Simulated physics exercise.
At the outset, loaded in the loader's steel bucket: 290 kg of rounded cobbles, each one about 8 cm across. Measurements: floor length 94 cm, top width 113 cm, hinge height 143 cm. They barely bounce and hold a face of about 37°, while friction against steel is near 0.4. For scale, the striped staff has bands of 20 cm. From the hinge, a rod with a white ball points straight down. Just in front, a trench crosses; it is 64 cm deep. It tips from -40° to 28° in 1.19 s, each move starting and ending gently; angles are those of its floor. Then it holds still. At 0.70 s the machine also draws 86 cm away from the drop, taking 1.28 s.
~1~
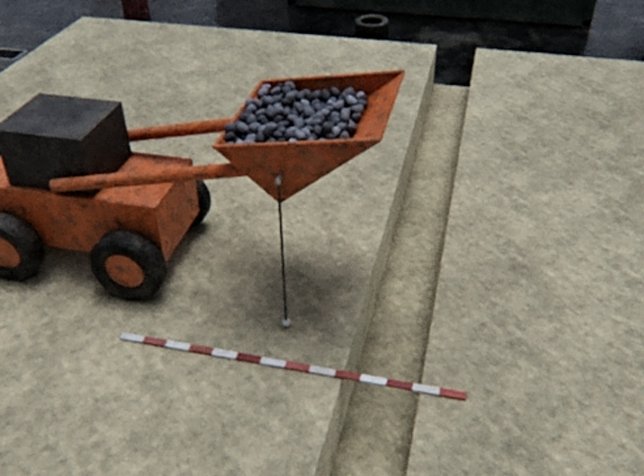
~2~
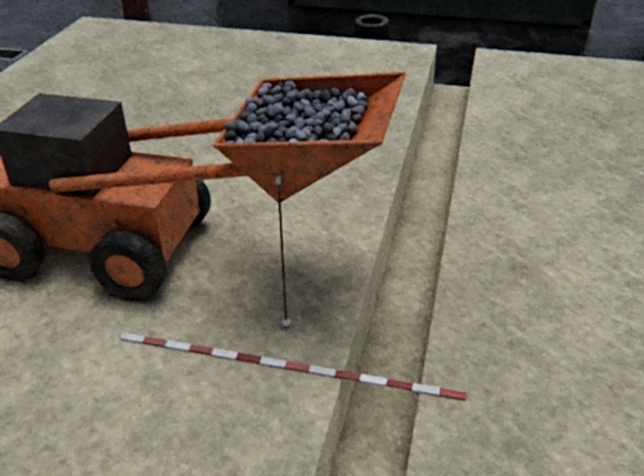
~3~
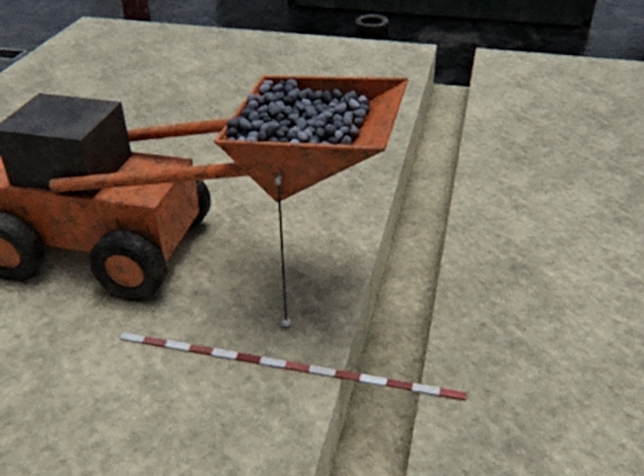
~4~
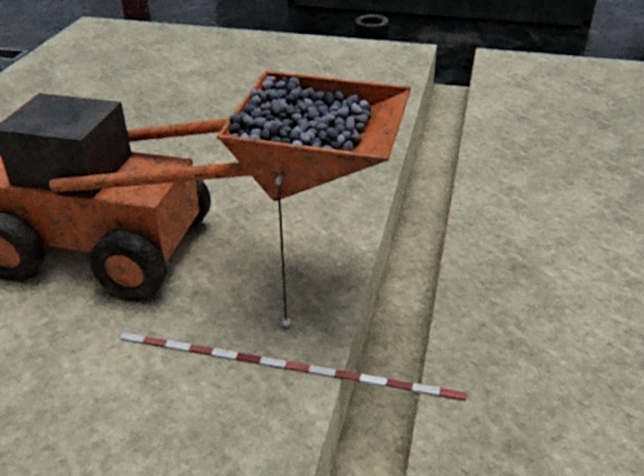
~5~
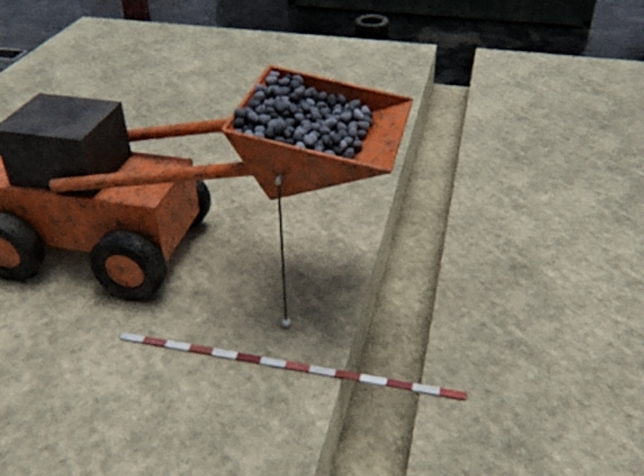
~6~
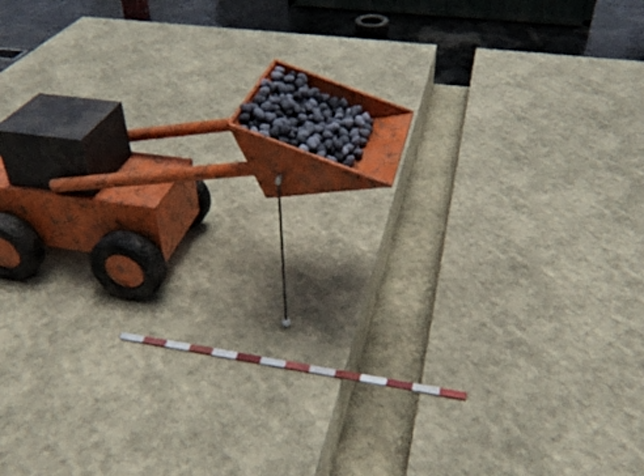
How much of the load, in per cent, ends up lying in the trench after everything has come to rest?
Roughly 50 per cent of it.
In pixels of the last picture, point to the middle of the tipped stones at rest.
Middle at around (363, 286), I'd say.
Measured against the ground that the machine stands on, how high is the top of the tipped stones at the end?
About 18 cm above it.
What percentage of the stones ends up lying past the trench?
Around 0 percent of the load.
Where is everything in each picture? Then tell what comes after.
In the first frame, the bucket is at -40°, its lip at (380, 140); the top of the load is at (334, 107).
In the second frame, the bucket is at -39°, its lip at (382, 143); the top of the load is at (321, 105).
In the third frame, the bucket is at -35°, its lip at (385, 149); the top of the load is at (271, 92).
The fourth frame shows lip at (388, 159), floor tilted -29°, highest stones at (269, 91).
The fifth frame shows lip at (391, 172), floor tilted -22°, highest stones at (270, 87).
The sixth frame shows lip at (392, 186), floor tilted -14°, highest stones at (276, 83).
A little later the floor is at 17°; 100 % in the bucket; the foremost stones are at (356, 178).
Then the floor is at 28°; 61 % in the bucket, 30 % short of the trench, 9 % in the trench; the foremost stones are at (380, 261).
Later still the floor is at 28°; 0 % in the bucket, 52 % short of the trench, 48 % in the trench; the foremost stones are at (425, 347).
In the end the floor is at 28°; 0 % in the bucket, 51 % short of the trench, 49 % in the trench; the foremost stones are at (426, 342).
